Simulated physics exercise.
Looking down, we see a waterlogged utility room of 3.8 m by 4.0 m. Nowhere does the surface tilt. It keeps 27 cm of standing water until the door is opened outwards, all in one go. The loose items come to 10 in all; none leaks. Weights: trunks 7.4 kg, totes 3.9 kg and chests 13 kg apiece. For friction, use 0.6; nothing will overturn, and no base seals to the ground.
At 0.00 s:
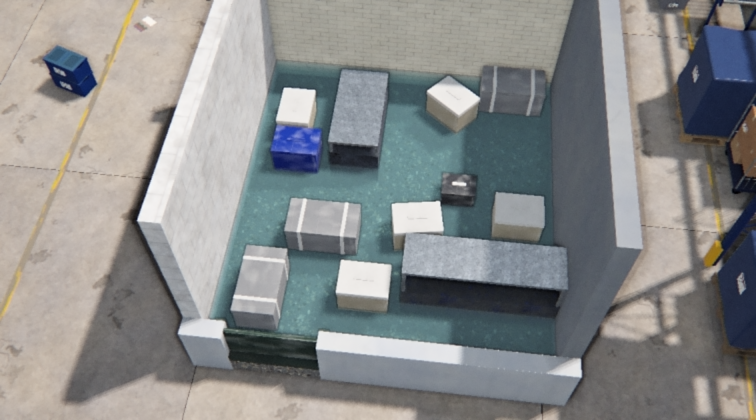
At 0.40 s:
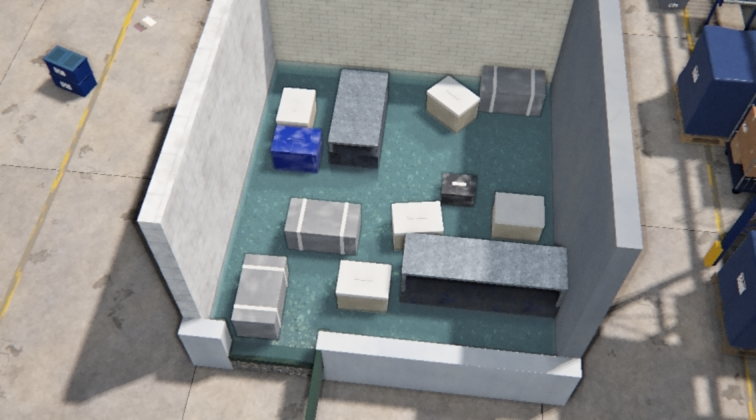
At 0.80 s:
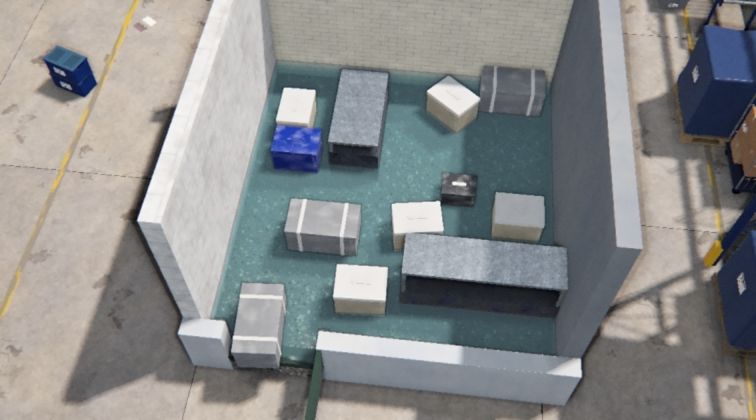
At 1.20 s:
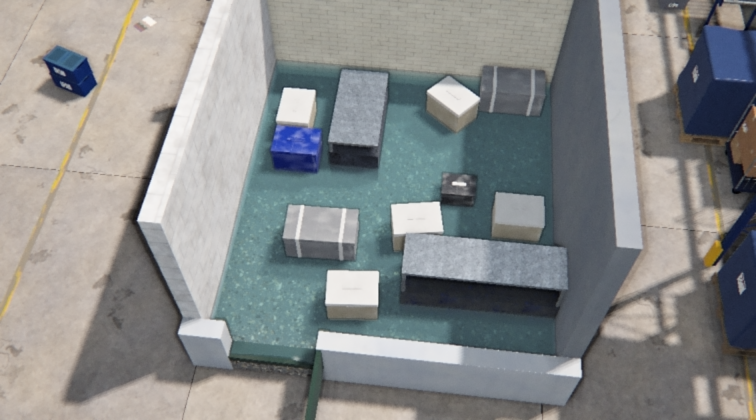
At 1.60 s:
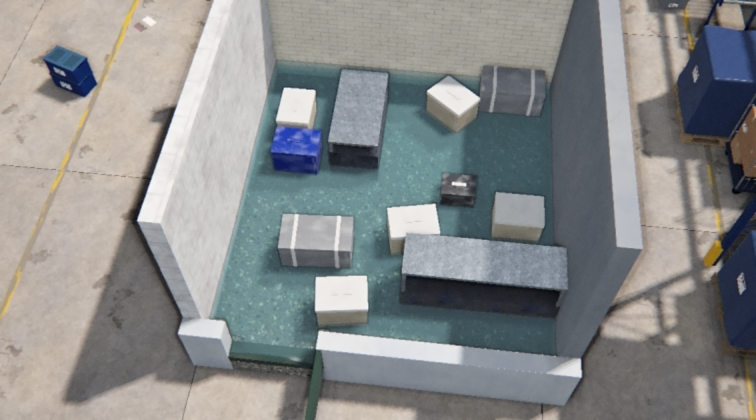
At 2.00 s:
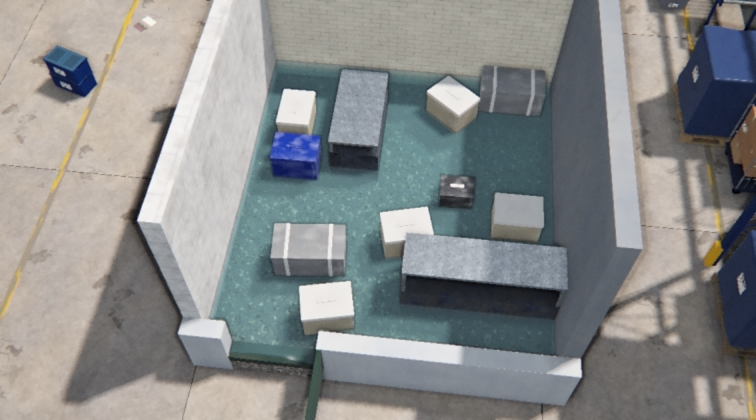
A dark gate at the lower left of a walled, flooded room swings outward, and the grey strapped box beside it slides down to the opening and out of view. The nearest white box drifts down and left, while another strapped box, a middle white box and a blue one shift slightly.
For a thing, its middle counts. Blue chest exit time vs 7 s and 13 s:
Middle.
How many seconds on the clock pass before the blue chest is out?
It should be at around 10.5 seconds.
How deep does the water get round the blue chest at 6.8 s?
About 20 cm.
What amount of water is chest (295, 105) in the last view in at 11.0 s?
Depth: Near 16 cm.
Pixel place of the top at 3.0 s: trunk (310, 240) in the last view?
Look about (290, 266).
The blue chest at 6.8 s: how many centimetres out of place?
Roughly 120 centimetres by that point.
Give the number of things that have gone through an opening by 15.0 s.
It comes to 6.
After 3.0 s the blue chest is near (290, 165), 0.4 m from its start, afloat; 2 of 10 are out; 8 afloat.
After 6.8 s the blue chest is near (262, 224), 1.2 m from its start, afloat; 4 of 10 are out; 6 afloat.
After 11.0 s the blue chest has gone out (at 10.5 s); 5 of 10 are out; 5 afloat.
After 15.0 s the blue chest has gone out (at 10.5 s); 6 of 10 are out; 4 afloat.
